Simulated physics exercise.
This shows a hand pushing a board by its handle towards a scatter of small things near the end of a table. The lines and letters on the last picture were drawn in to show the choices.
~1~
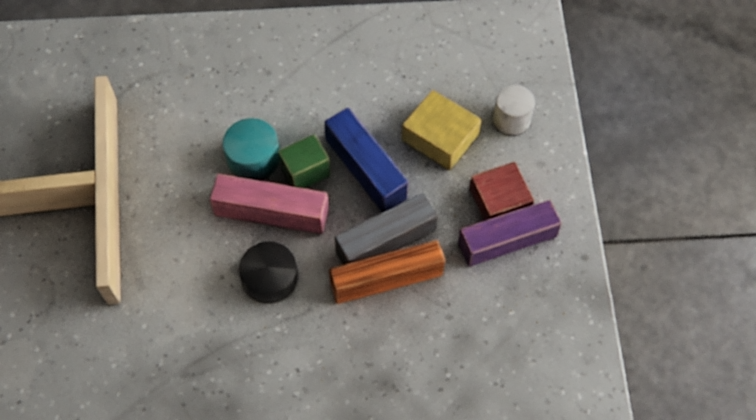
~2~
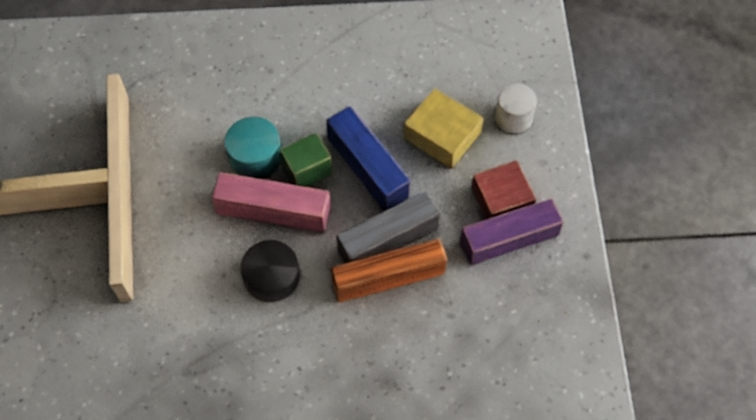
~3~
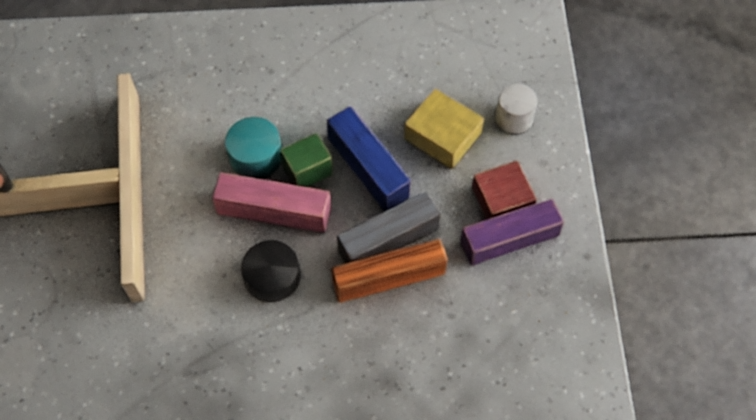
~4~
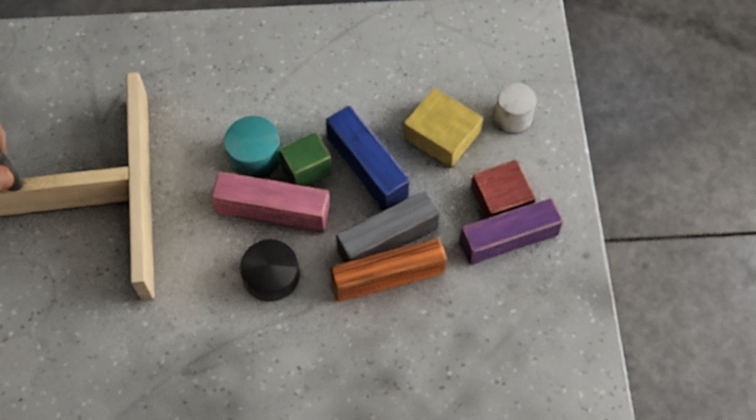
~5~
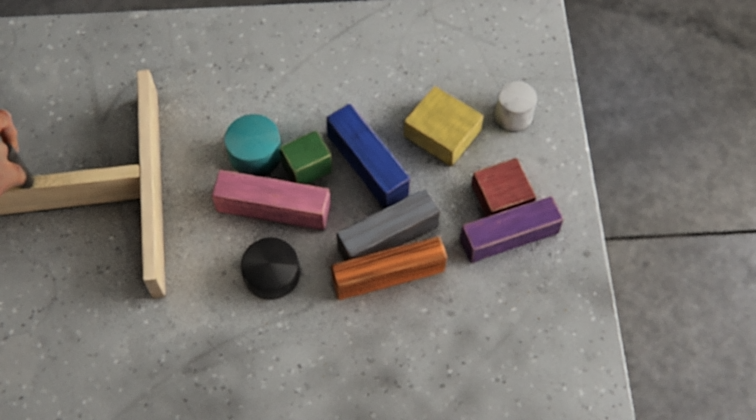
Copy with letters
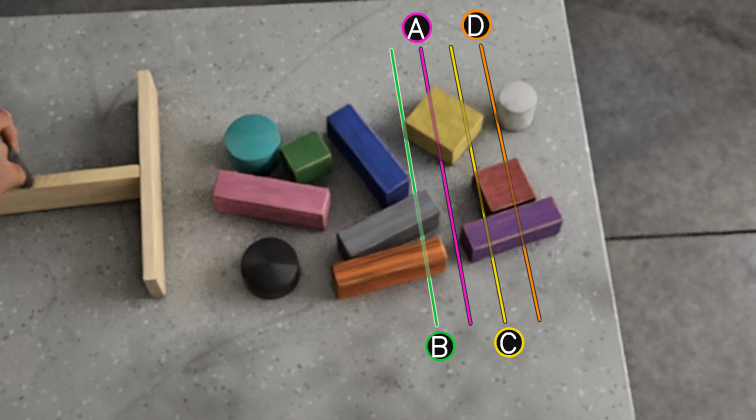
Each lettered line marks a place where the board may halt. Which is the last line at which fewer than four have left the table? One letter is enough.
It should halt at C.
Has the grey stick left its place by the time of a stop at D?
Yes.
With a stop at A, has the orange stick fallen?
By then, no.
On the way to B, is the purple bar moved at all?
Yes.
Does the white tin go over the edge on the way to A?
By then, yes.
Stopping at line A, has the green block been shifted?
By then, yes.
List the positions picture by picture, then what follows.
Blue stick (366, 160); red block (502, 195); yellow block (441, 129), in the first frame.
Board (114, 173); turquoise tin (253, 148), in the second frame.
Board (125, 173); black tin (272, 272), in the third frame.
Board (135, 172); purple bar (511, 231), in the fourth frame.
Board (146, 169); green block (307, 160); grey stick (389, 230); blue stick (367, 156), in the fifth frame.
On the copy, A at (444, 176); B at (413, 178); C at (476, 175); D at (508, 173).
On C. First, board (265, 163); black tin (312, 264); turquoise tin (297, 130).
Then, board (383, 157); white tin (534, 108); red block (534, 167).
Finally, board (474, 153); white tin over the edge; red block over the edge; two fallen.
By contrast, A is within the limit but short; B is within the limit but short; D drops four.
